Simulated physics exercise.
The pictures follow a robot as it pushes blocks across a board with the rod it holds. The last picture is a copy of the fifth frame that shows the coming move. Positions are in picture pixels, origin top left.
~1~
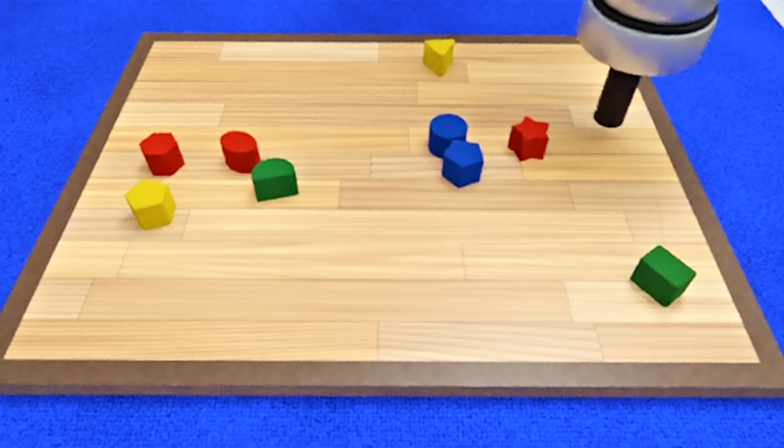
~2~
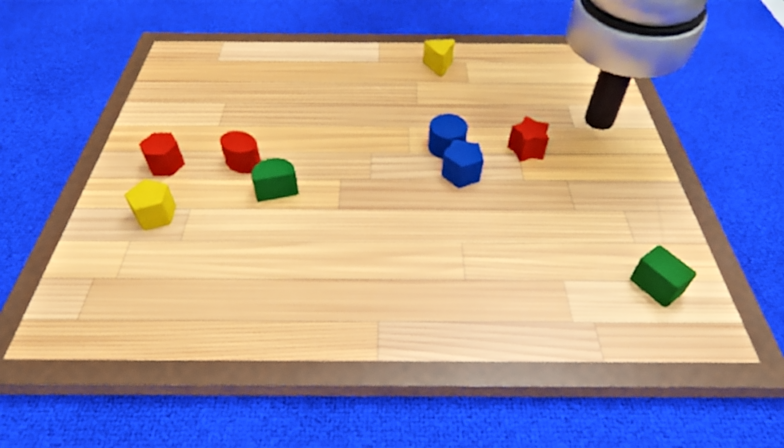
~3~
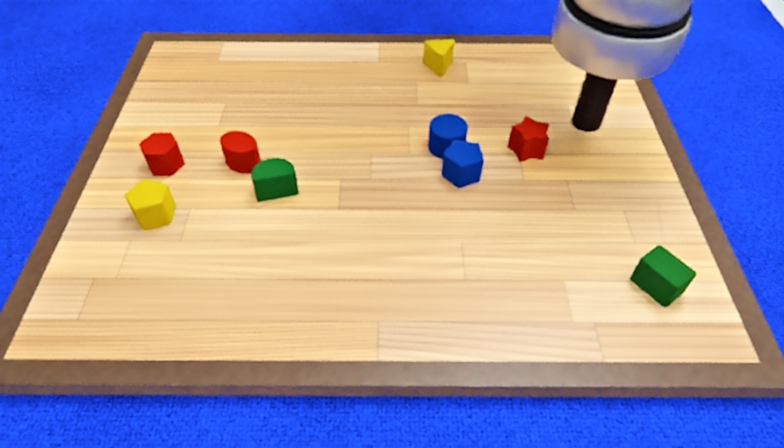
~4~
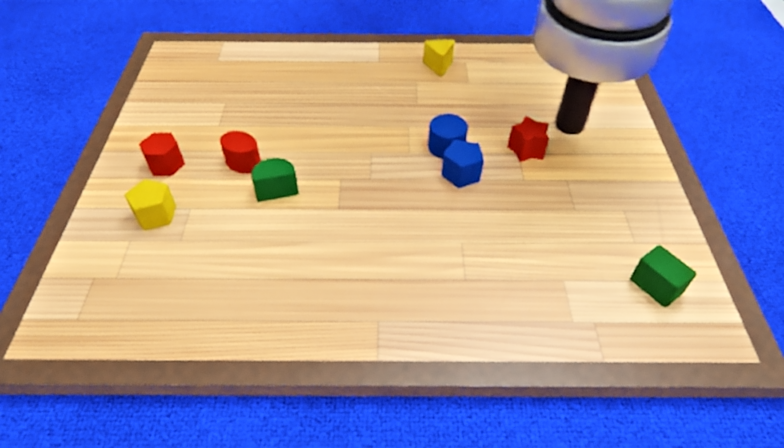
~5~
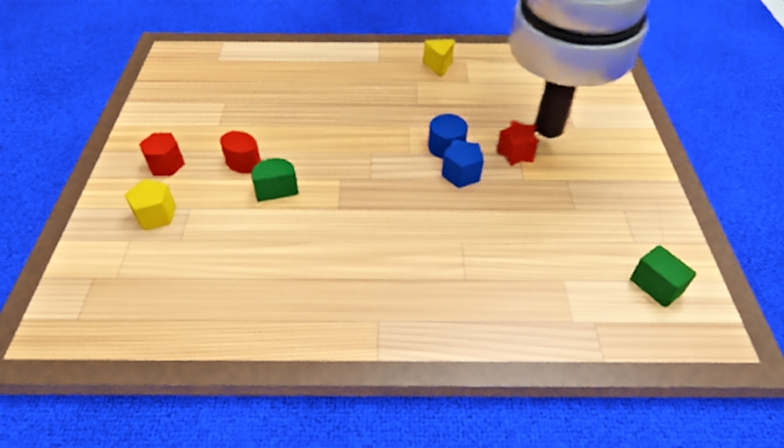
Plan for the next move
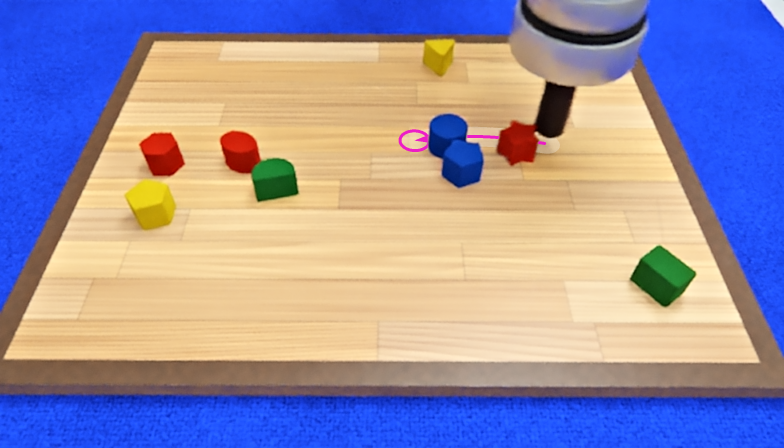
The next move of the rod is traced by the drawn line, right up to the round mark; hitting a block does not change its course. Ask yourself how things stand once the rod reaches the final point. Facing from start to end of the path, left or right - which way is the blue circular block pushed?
Its shift is leftward.
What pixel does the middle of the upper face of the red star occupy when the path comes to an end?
Somewhere near (492, 134).
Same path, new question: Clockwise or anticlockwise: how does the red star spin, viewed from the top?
It twists against the clock when seen from above.
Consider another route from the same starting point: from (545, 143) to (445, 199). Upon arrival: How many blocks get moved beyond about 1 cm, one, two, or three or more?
I expect two blocks to be moved by more than 1 cm.
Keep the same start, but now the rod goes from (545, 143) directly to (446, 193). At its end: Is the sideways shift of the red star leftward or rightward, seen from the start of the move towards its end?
It's pushed right.
Drawn move, from (545, 143) via (501, 138) and (457, 137), ending at (415, 141).
The first path, step by step. One third of the way, rod (504, 123); red star (499, 134), turned 75° anticlockwise.
Two thirds of the way, rod (459, 122); blue circular block (433, 129); red star (492, 134), turned 105° anticlockwise.
At the end, rod (415, 126); blue circular block (404, 140); blue five-sided block still; red star (492, 134), turned 105° anticlockwise.
